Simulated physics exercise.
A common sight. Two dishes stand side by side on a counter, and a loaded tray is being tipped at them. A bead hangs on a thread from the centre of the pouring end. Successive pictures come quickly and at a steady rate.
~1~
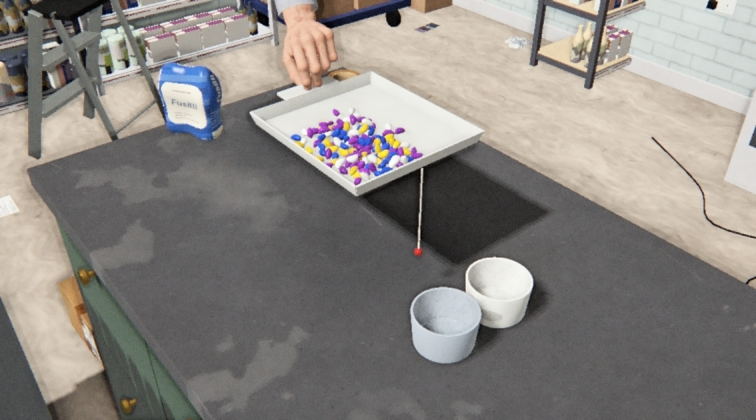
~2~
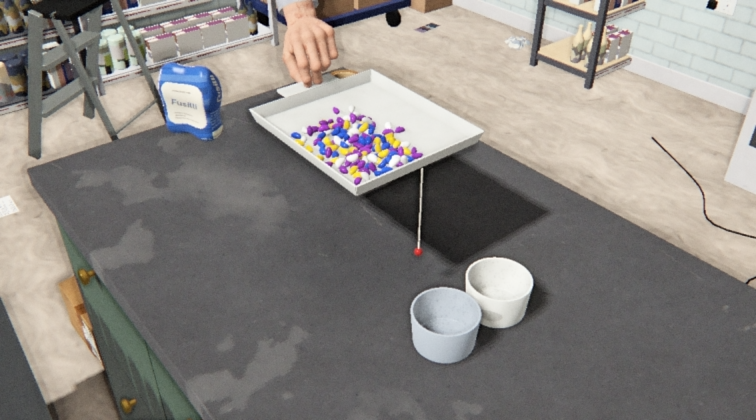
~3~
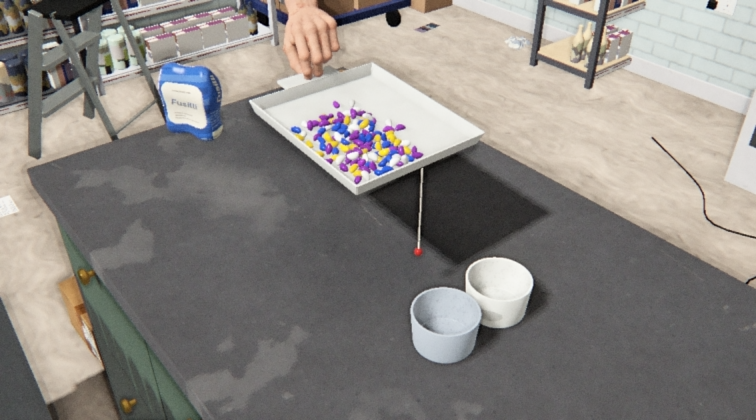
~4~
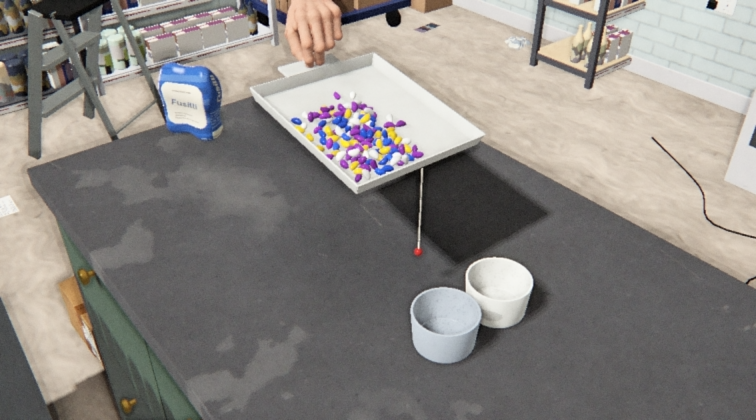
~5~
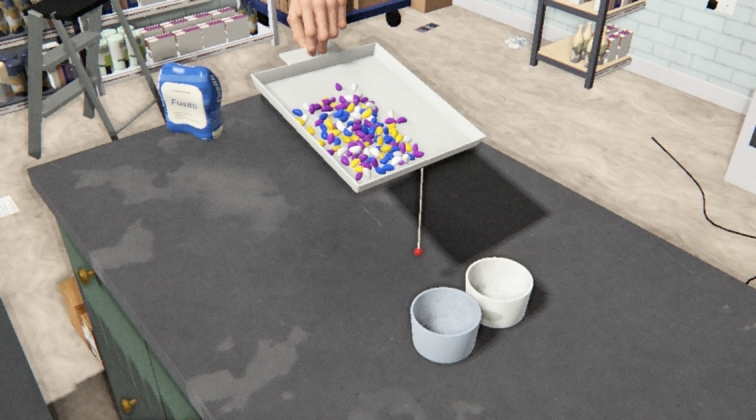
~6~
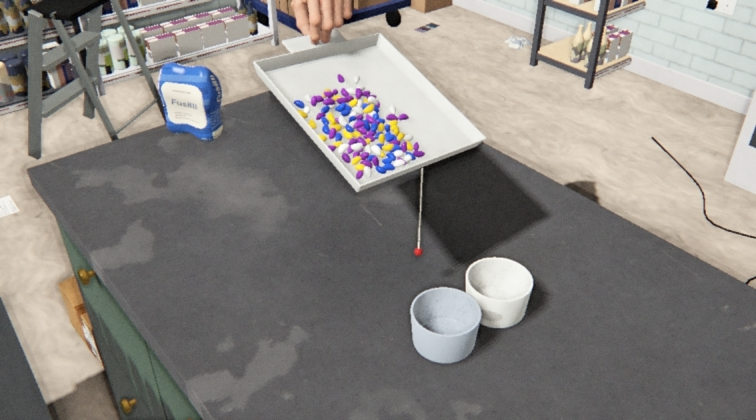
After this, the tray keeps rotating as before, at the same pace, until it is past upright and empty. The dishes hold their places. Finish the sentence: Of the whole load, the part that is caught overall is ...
... less than half of it.
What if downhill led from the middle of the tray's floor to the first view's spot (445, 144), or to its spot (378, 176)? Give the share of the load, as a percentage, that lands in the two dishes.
Lab note: Try one about 0 %, try two about 0 %.
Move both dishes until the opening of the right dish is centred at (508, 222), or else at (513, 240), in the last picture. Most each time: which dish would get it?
Well, the left-side one at the first spot and the left-side one at the second.
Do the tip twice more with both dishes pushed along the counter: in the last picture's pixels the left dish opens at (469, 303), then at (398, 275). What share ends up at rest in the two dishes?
20 %, 30 %.
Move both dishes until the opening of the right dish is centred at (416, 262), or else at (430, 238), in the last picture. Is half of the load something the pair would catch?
Held in all, by try: A smaller portion, then a smaller portion.
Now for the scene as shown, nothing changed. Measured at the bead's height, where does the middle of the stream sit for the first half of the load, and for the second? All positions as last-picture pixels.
Roughly at (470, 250) first, and then at (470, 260).
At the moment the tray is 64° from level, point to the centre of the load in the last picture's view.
About (413, 143).
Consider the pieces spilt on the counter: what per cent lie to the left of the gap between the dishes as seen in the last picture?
That's about 50 per cent of the spill.
Soon, tray tipped steeply; nearly all on the tray; a small part in the air.
A while on, tray tipped past a quarter turn; about half on the tray; a stray few in the left dish; a stray few in the right dish; a small part outside both; about a third in the air.
Towards the end, tray tipped past a quarter turn; about a quarter in the left dish; a small part in the right dish; about two thirds outside both.
Finally, tray tipped past a quarter turn; about a quarter in the left dish; a small part in the right dish; about two thirds outside both.
